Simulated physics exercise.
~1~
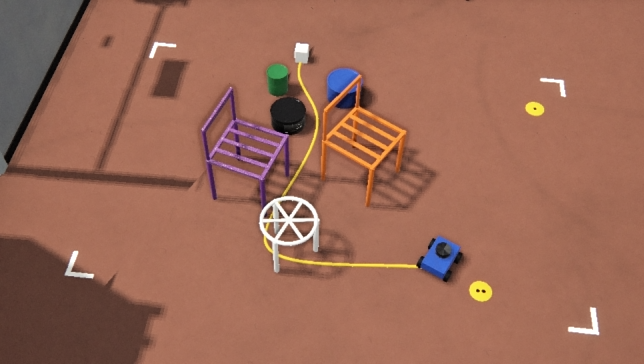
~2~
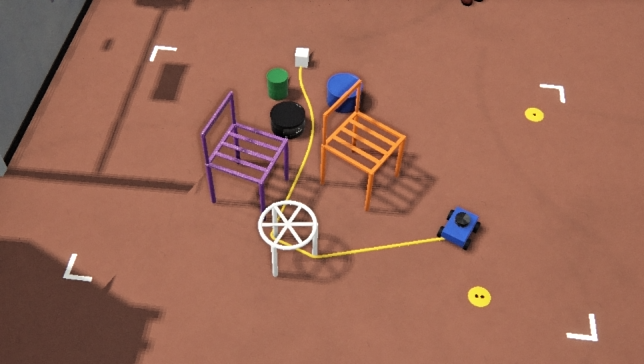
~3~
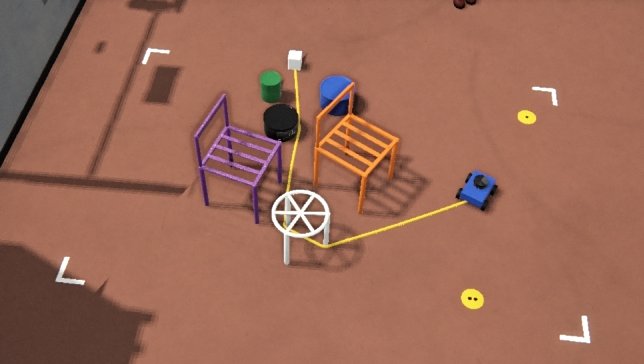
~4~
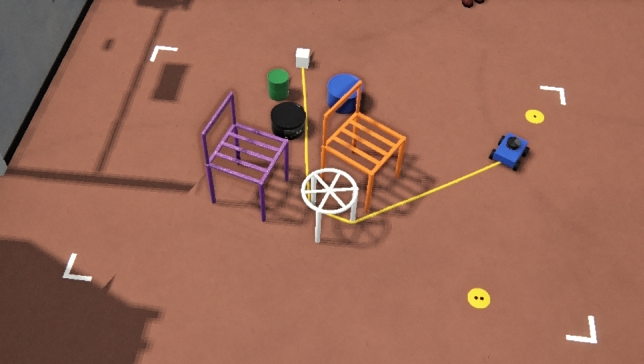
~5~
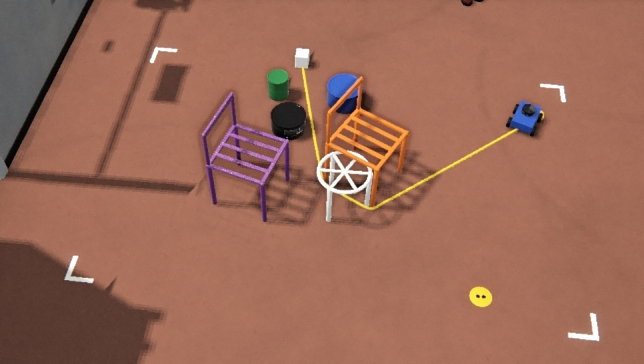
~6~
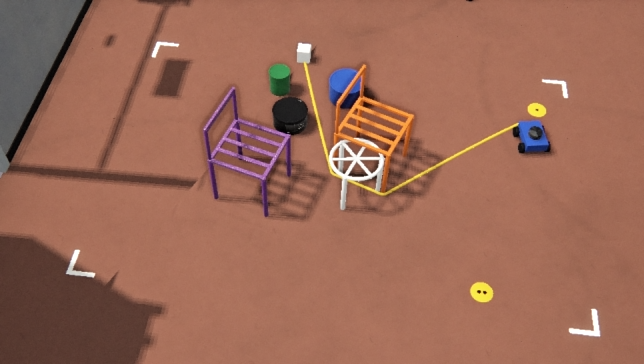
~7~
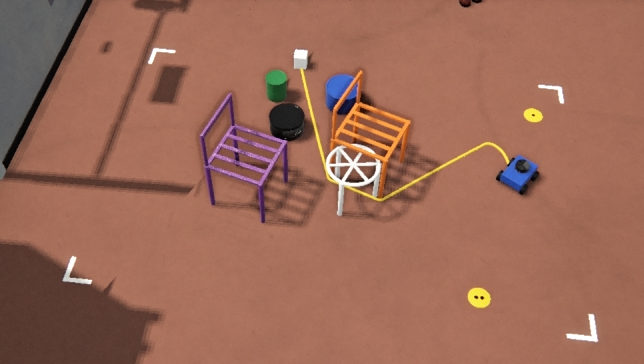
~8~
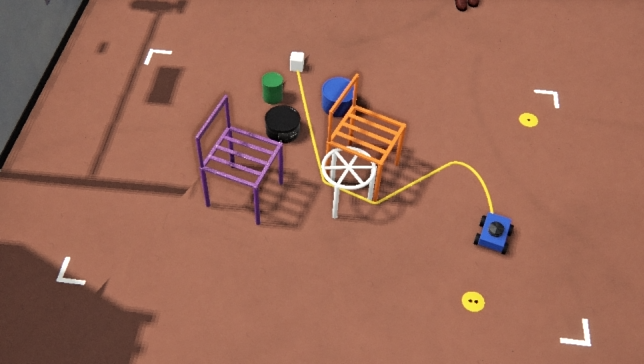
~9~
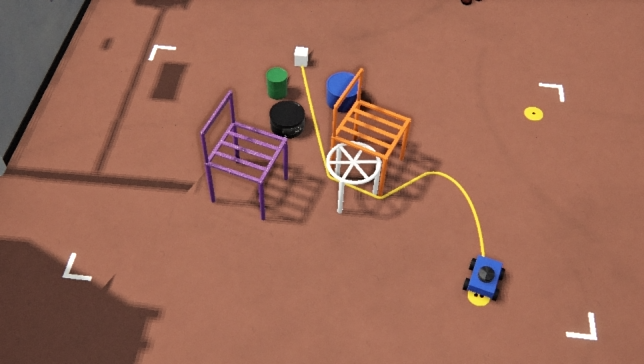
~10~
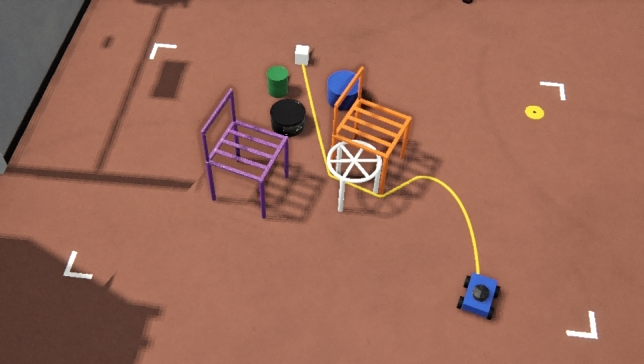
Blue cart pulling a yellow lead that drags a white stool against an orange chair, nudging it, then rolling back with slack line.
